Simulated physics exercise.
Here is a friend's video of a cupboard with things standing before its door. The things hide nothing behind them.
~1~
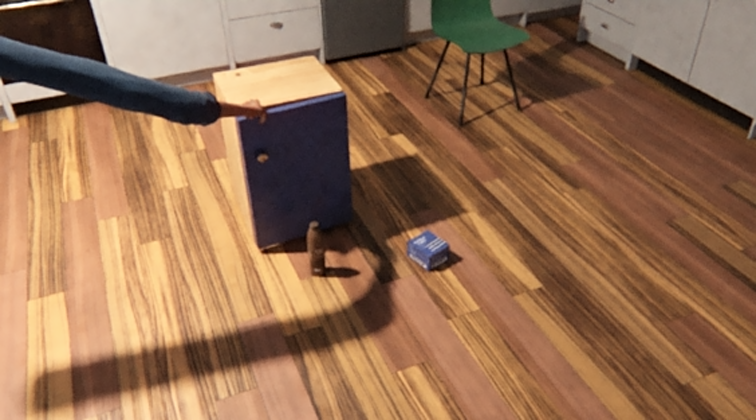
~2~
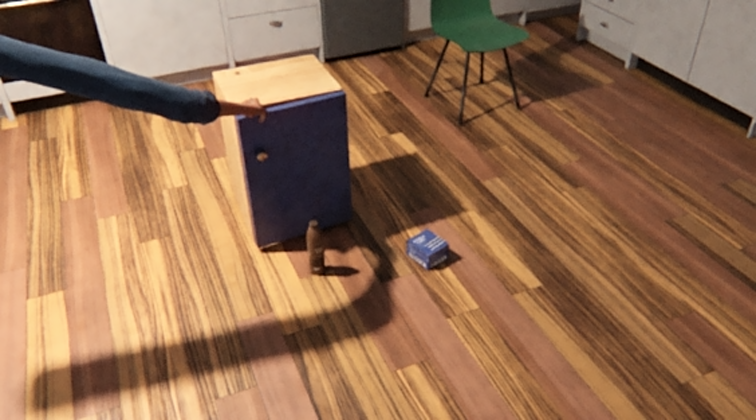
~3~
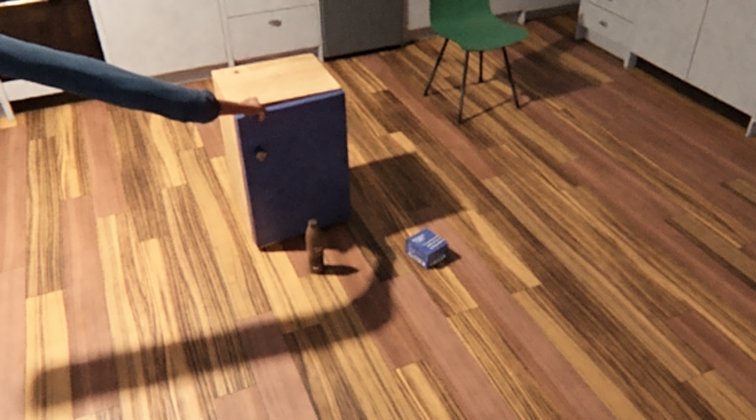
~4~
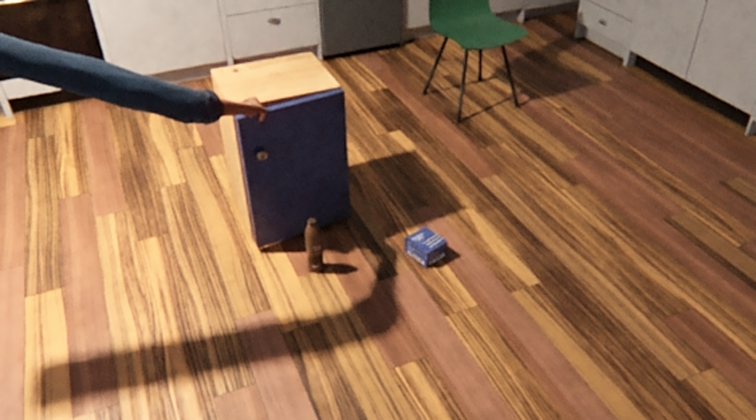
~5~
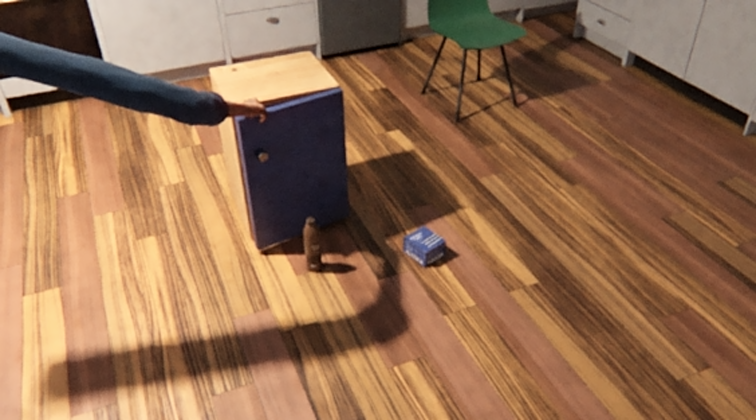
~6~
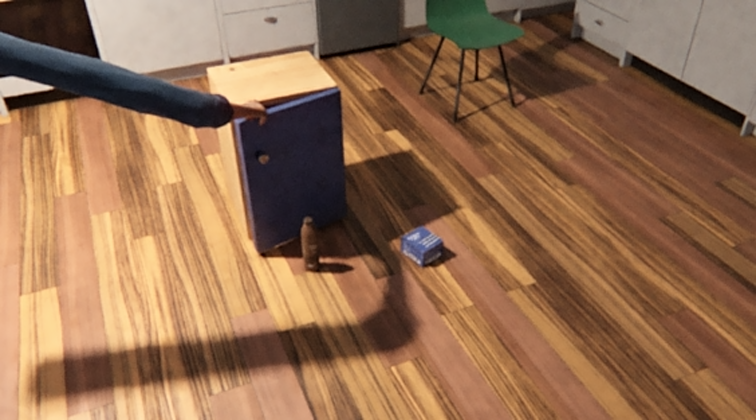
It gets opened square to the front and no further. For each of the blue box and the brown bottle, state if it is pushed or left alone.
Here the blue box is left alone, the brown bottle is pushed.
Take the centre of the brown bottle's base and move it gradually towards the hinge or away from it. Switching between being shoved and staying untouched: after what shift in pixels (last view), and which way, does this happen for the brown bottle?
Go down by close to 24 pixels and it flips.
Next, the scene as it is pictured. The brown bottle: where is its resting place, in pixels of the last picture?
Somewhere around pixel (388, 246).
Then, 1.10 s past the last view, door 54° open; blue box at rest near (422, 246); brown bottle travelled about its own width near (331, 249).
Then, 1.56 s past the last view, door 71° open; blue box at rest near (422, 246); brown bottle travelled well along near (358, 251).
Then, 1.88 s past the last view, door 83° open; blue box at rest near (422, 246); brown bottle travelled well along near (378, 249).
Finally, the blue box stays untouched, near (422, 246); the brown bottle gets shoved, near (388, 246).
